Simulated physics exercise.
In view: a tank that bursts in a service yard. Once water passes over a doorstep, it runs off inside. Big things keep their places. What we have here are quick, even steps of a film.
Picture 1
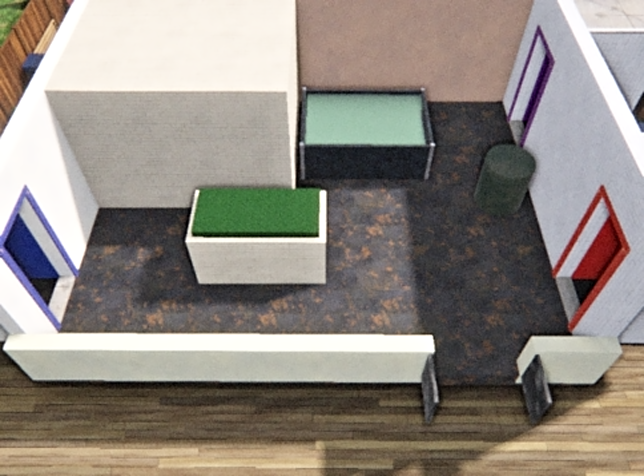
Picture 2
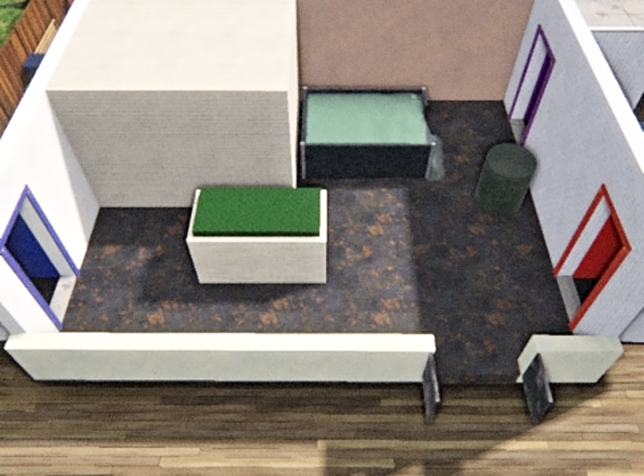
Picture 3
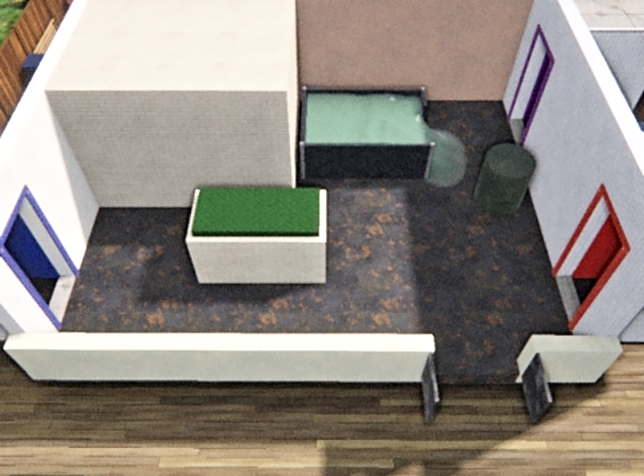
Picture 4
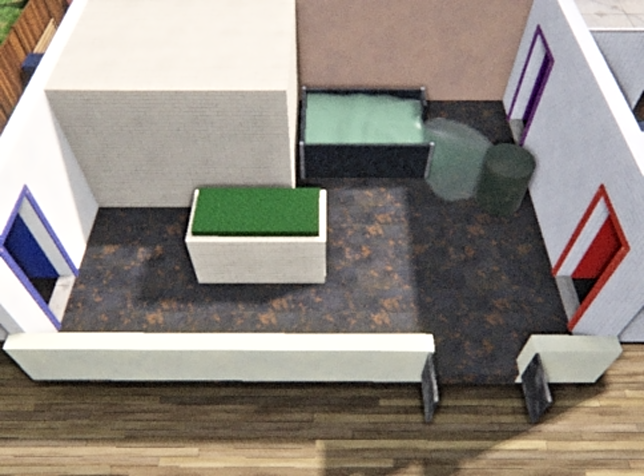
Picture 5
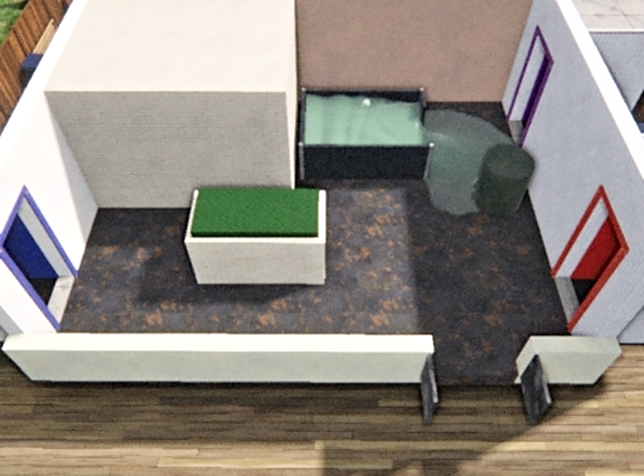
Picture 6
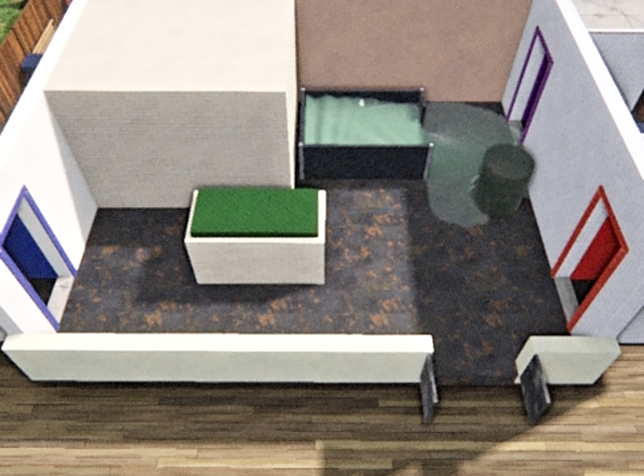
Pale green water poured out of the right end of the open tank at the back of the yard, then spread across the dark floor and around the round, dark green object nearby.
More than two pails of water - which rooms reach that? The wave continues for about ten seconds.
The purple door reaches it; the blue door falls short; the red door falls short.
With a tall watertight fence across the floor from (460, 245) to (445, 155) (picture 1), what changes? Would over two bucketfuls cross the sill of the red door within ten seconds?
Result - red door remains within limits.
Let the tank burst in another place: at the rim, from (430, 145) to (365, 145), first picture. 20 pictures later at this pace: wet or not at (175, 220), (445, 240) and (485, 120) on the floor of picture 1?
Taken one by one: Unaffected, then sodden, then unaffected.
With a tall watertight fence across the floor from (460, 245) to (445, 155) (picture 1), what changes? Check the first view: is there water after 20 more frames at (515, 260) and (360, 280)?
The first point ends up swamped and the second ends up swamped.
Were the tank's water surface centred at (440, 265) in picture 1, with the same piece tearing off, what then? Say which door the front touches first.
First: The red one.
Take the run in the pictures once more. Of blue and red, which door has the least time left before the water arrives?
That's the red-painted one.
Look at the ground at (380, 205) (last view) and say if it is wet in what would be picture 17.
At that place: Free of water.
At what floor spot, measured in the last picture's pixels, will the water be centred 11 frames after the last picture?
It is near (422, 163).
A moment on, water covers 20 % of the floor; the purple door far over two buckets in, the blue door not reached, the red door not reached.
Next, water covers 35 % of the floor; the purple door far over two buckets in, the blue door not reached, the red door wet at the sill, nothing in.
Then, water covers 45 % of the floor; the purple door far over two buckets in, the blue door not reached, the red door wet at the sill, nothing in.
Later, water covers 60 % of the floor; the purple door far over two buckets in, the blue door not reached, the red door under two buckets in.
In the end, water covers 80 % of the floor; the purple door far over two buckets in, the blue door wet at the sill, nothing in, the red door under two buckets in.
